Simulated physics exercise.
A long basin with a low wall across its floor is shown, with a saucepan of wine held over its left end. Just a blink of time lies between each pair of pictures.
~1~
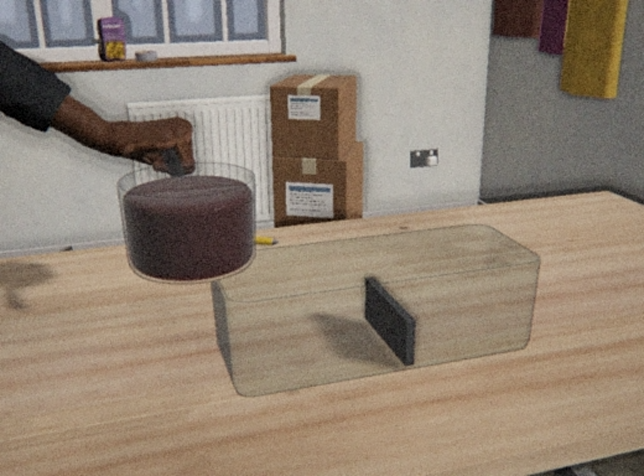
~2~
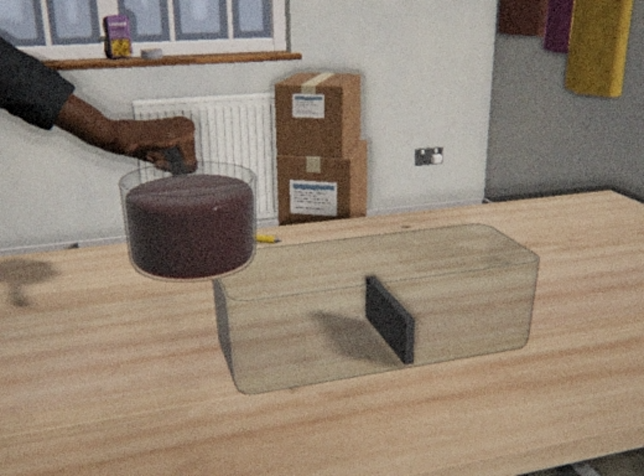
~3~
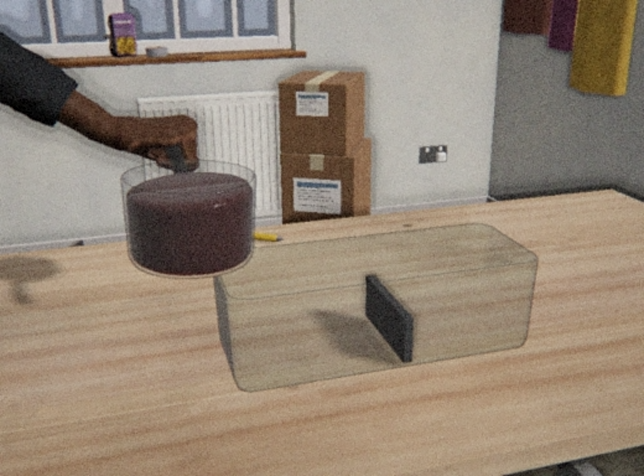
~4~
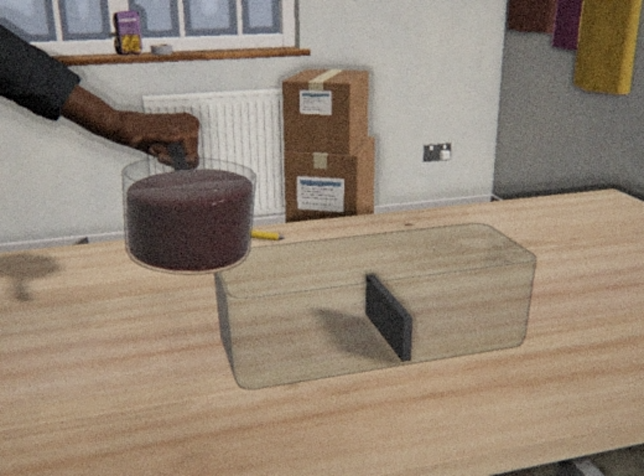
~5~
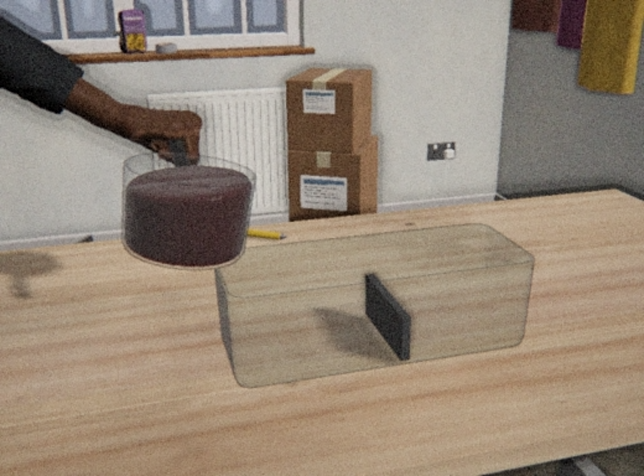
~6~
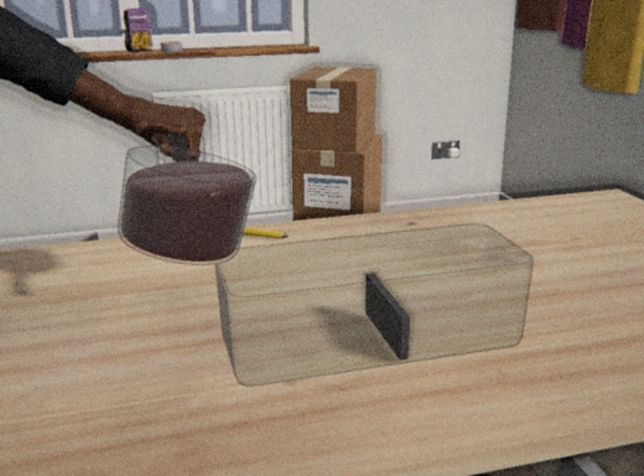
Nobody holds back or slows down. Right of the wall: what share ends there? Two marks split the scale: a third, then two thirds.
Finally not even a third of it is on the right.
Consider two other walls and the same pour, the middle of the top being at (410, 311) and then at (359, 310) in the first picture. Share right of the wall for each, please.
Roughly 15 % and 25 %.
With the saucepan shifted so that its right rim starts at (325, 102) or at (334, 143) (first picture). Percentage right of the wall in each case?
Estimate, first then second: 95 per cent and 95 per cent.
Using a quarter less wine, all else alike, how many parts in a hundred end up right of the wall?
Estimated share: Around 0 %.
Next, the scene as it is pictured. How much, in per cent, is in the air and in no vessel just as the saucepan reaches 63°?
I'd put it at roughly 25 percent of it.
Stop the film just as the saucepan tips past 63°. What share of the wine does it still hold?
I'd put it at some 65 in a hundred.
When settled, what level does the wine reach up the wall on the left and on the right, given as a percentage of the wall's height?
Left side roughly 70, right side roughly 0.
A moment on, the saucepan is tipped part way and 65 per cent is still to pour, 12 is left of the wall and 0 right of it.
Next, the saucepan is tipped on its side and 16 per cent is still to pour, 67 is left of the wall and 1 right of it.
Then the saucepan is tipped right over and 1 per cent is still to pour, 94 is left of the wall and 2 right of it.
Later the saucepan is tipped right over and 0 per cent is still to pour, 97 is left of the wall and 2 right of it.
Finally, 97 per cent lies left of the wall, 2 right of it and 1 outside.
